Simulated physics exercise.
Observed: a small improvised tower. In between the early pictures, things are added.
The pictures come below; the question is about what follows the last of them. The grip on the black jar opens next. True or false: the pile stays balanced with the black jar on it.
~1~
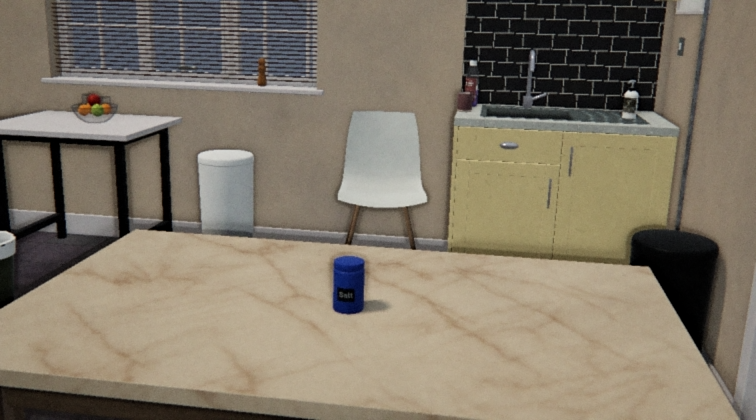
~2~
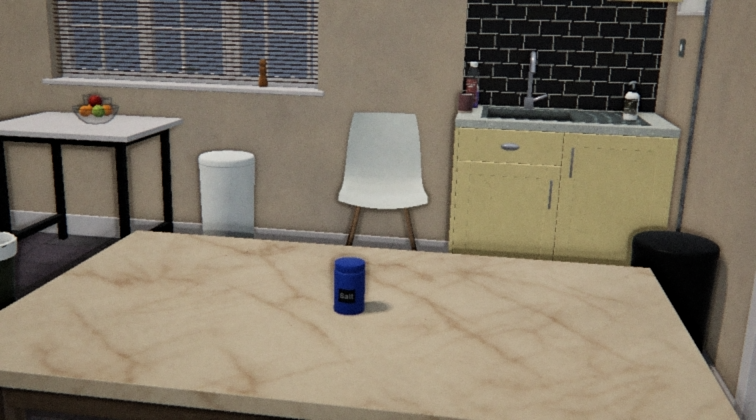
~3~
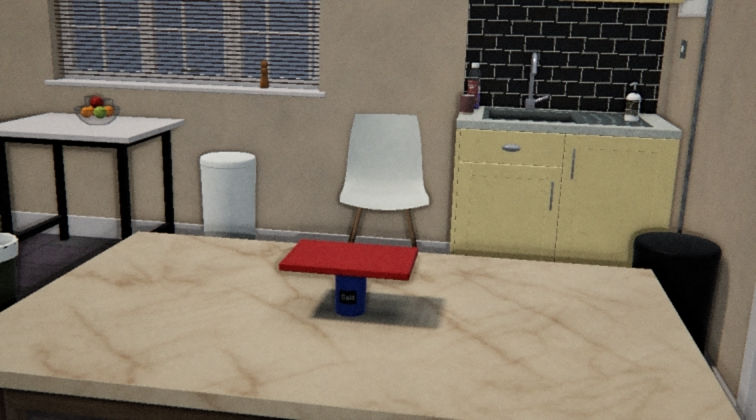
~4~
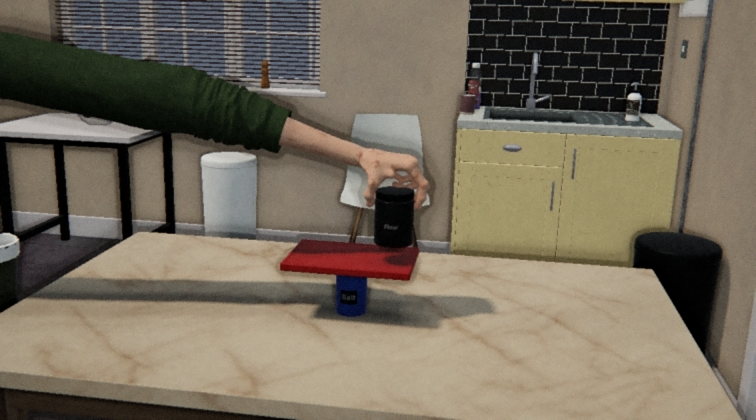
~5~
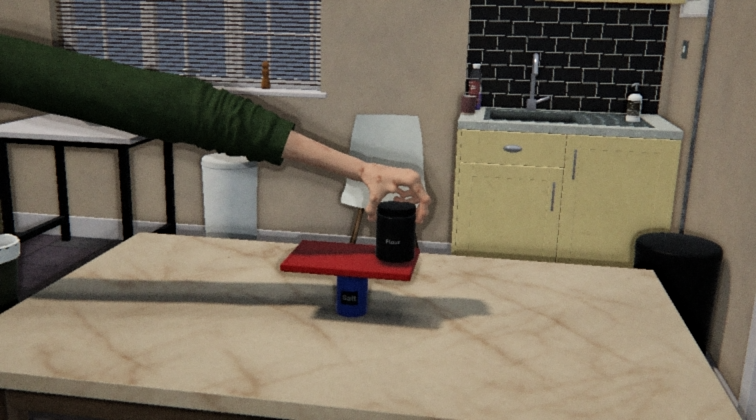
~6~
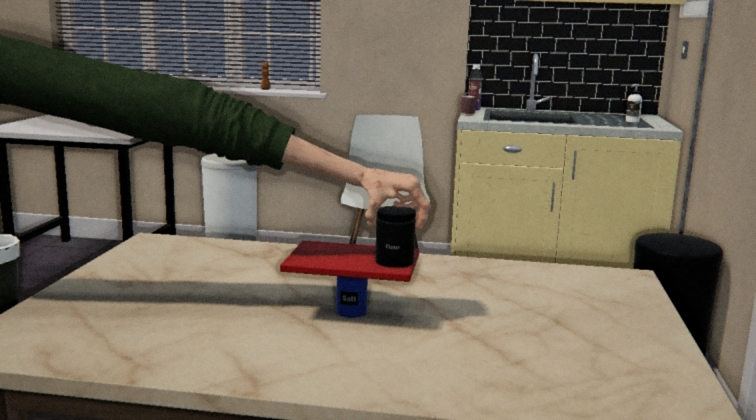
False.
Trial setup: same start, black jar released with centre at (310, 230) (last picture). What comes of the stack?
Topples.
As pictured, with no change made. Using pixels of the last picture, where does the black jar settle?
It ends up close to (441, 308).
Then, 0.30 s on from there, black jar now fallen; red lid turned 56° from how it was put.
Then, 0.60 s on from there, red lid on its side.
In the end, fallen, red lid and black jar; blue jar unmoved. At the end, from the last picture's camera, black jar near (441, 308). The stack loses its balance.
